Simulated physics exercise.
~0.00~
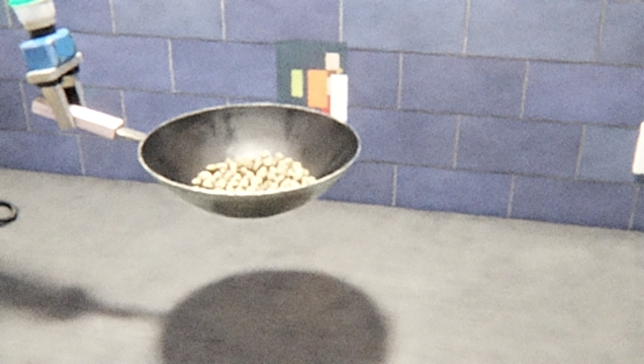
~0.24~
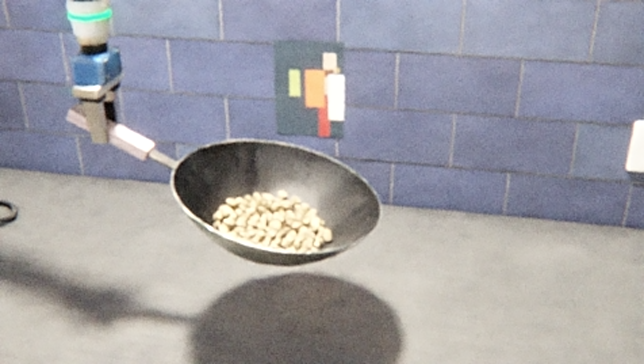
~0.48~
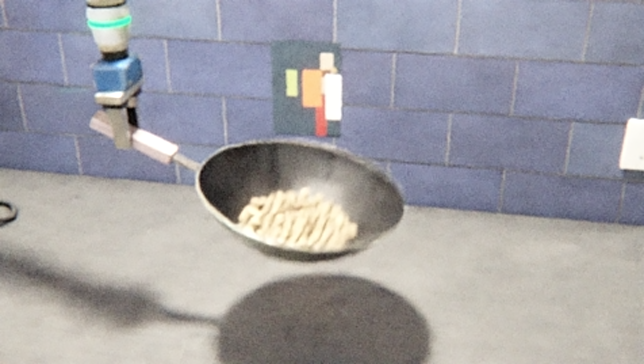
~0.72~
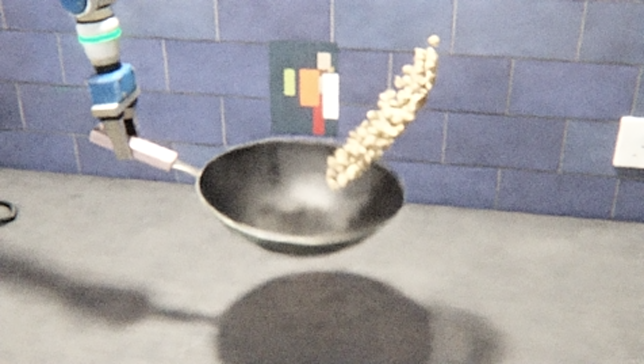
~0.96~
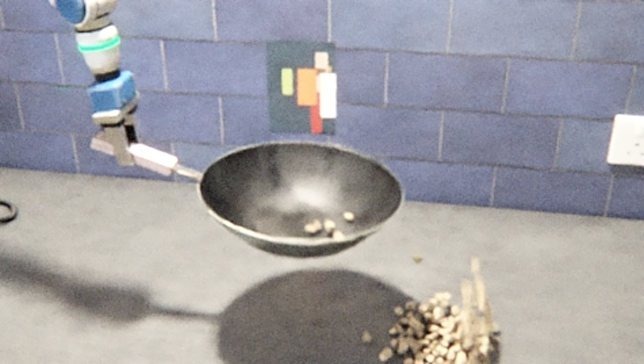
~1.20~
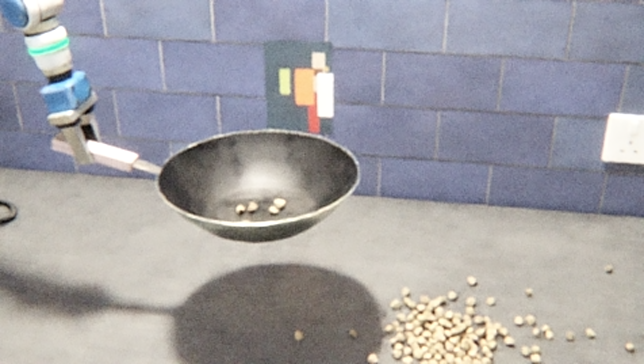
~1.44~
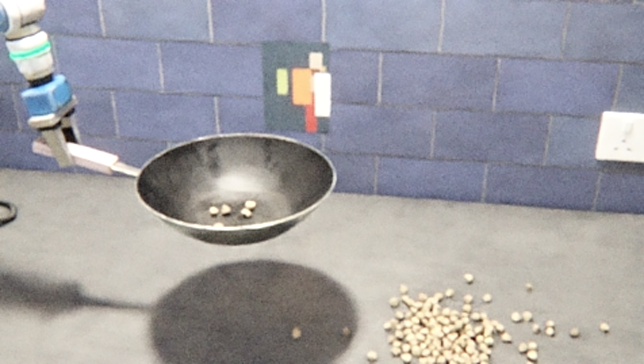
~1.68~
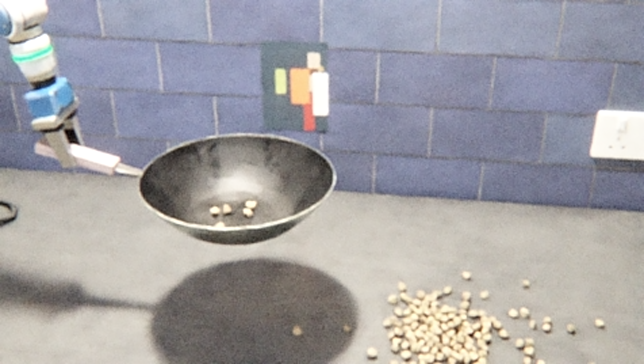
A robot arm swung a dark wok of small pale pebbles to the right and tossed them up over its far side, spilling nearly all onto the grey counter, then drew the wok back left and stopped with just a few left inside.
